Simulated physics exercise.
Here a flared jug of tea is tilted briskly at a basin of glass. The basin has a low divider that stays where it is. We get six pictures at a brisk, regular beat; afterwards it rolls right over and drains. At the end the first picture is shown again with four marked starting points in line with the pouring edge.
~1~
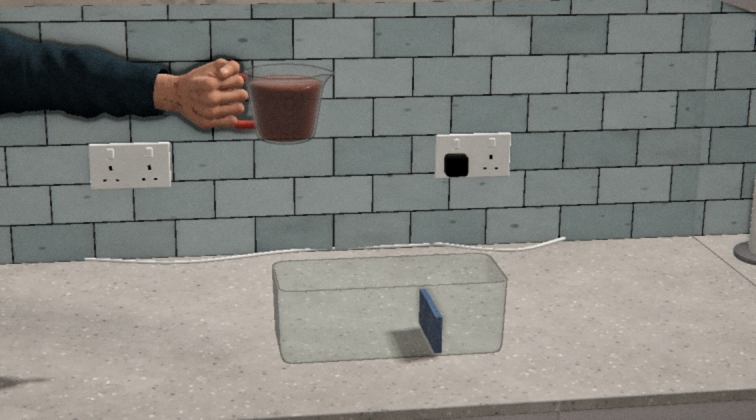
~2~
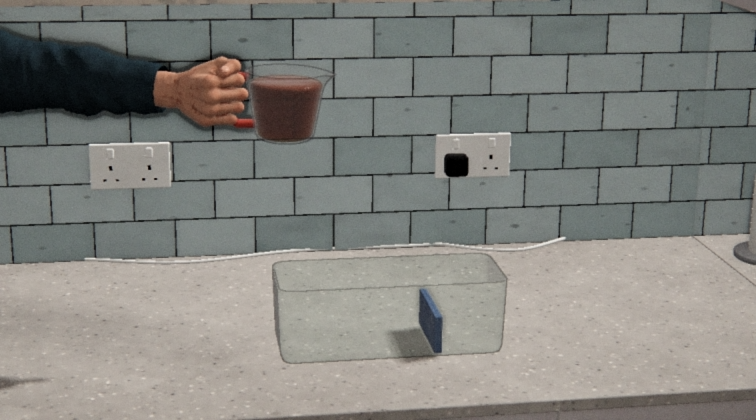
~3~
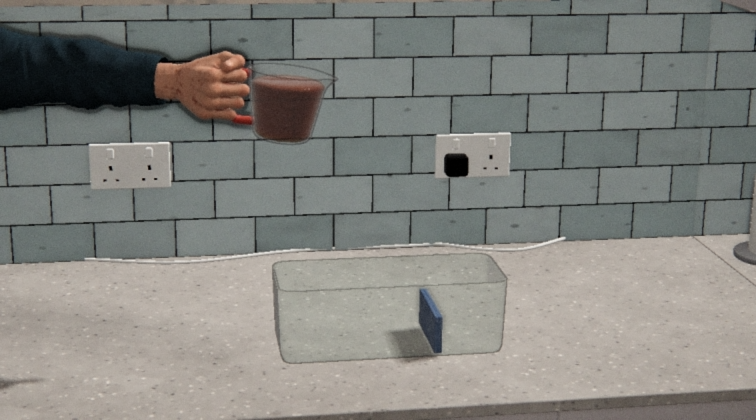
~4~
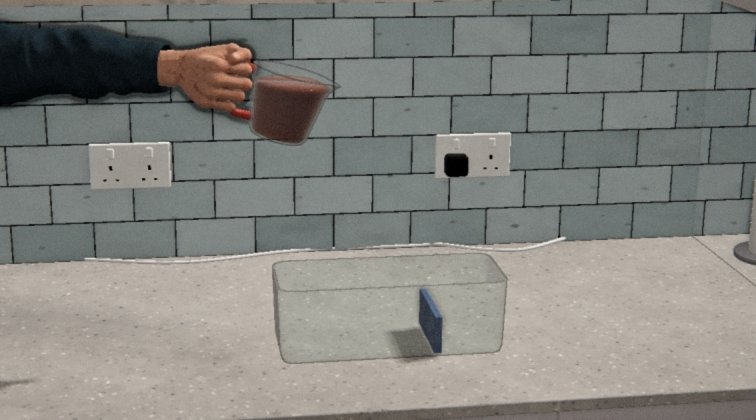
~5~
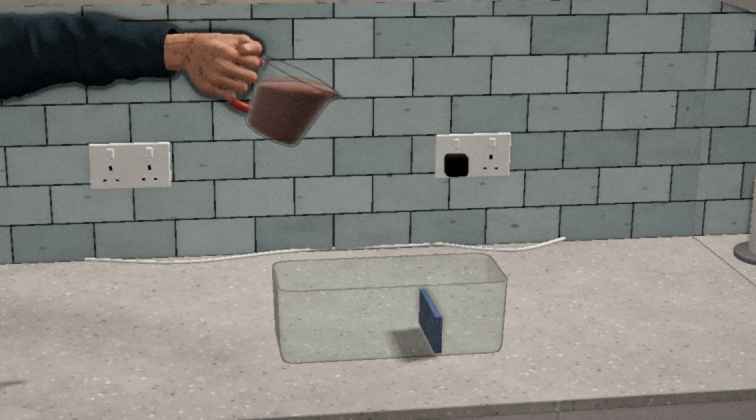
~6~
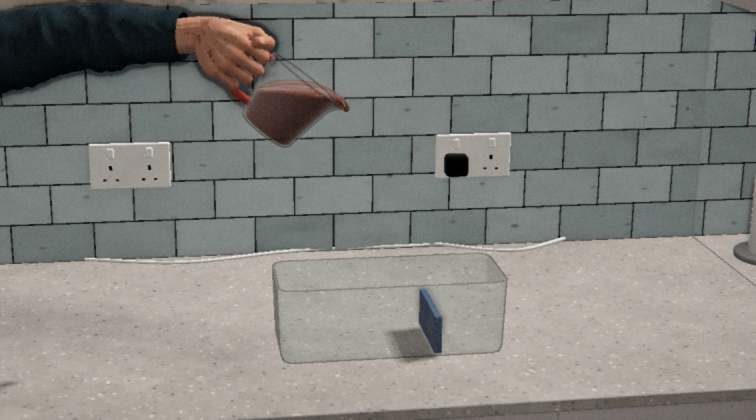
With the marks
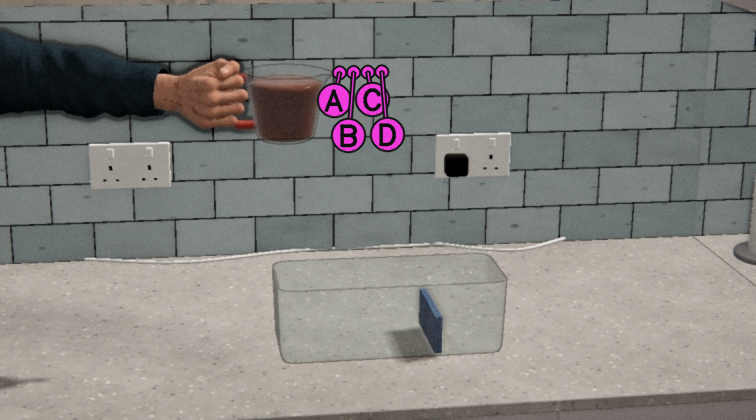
A pale speckled worktop against grey-green brick-patterned tiles with white wall sockets is seen from the front and slightly above, the view staying still. A dark-sleeved arm at upper left holds a clear, red-handled jug of reddish-brown tea above a clear glass basin with an upright blue panel inside. The hand lifts and turns, tilting the jug steadily rightward until tea reaches just over its lip.
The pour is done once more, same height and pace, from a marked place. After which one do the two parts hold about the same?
The answer is spot D.
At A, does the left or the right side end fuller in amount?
The left one.
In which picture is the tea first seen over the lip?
Picture 6.
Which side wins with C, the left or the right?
More ends on the left.
In magenta, A at (339, 72); B at (353, 72); C at (367, 72); D at (381, 71).
With A, about 88 % ends left of the wall and 5 % right of it; 7 % is lost outside.
With B, about 85 % ends left of the wall and 4 % right of it; 11 % is lost outside.
With C, about 79 % ends left of the wall and 13 % right of it; 9 % is lost outside.
With D, about 57 % ends left of the wall and 39 % right of it; 4 % is lost outside.
